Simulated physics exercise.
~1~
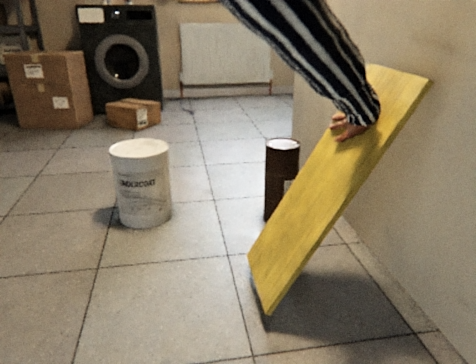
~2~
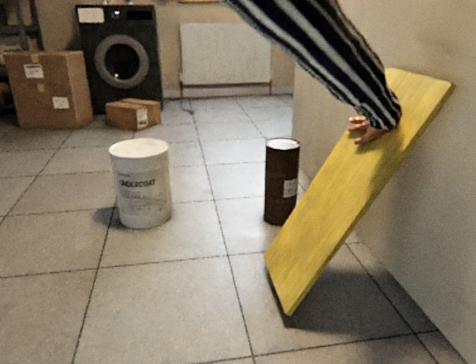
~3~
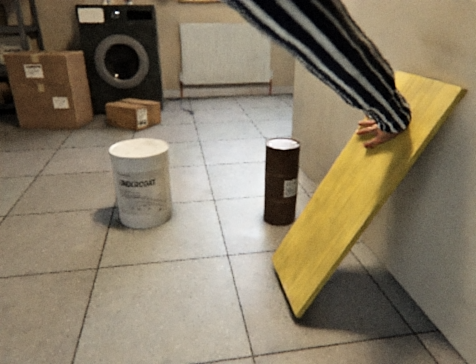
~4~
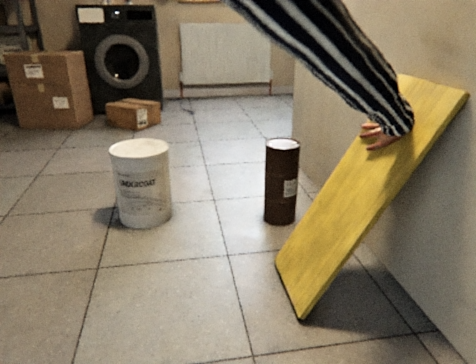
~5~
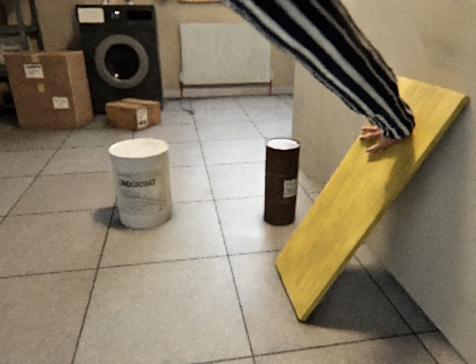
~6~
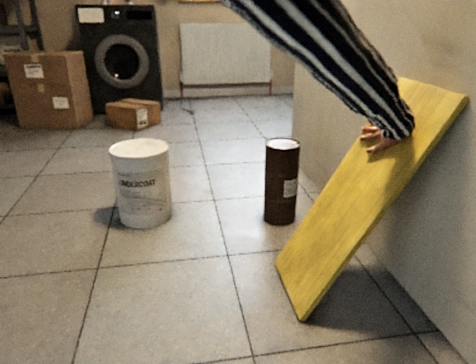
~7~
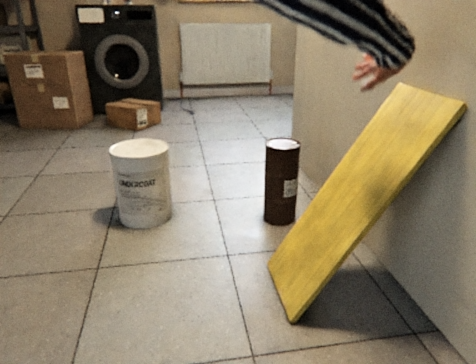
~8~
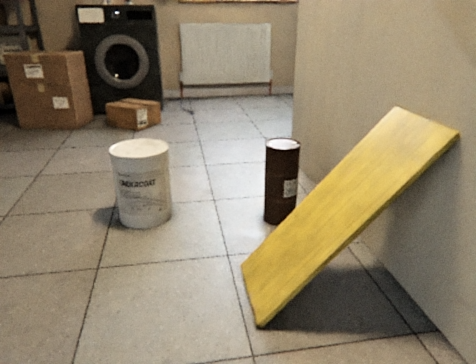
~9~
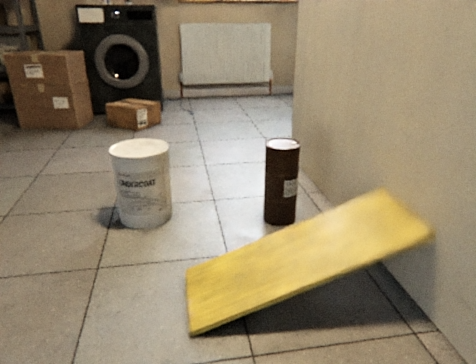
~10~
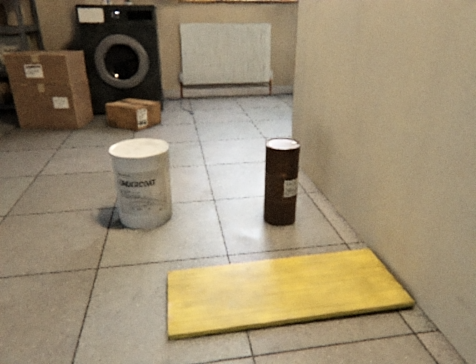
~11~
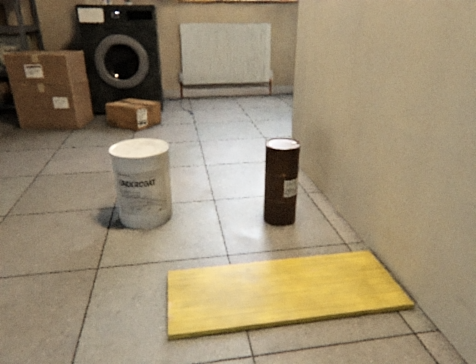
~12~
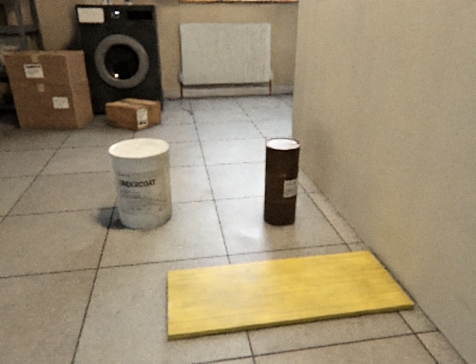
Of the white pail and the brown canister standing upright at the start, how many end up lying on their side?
None of them do. The white pail and the brown canister both stay upright in their places.
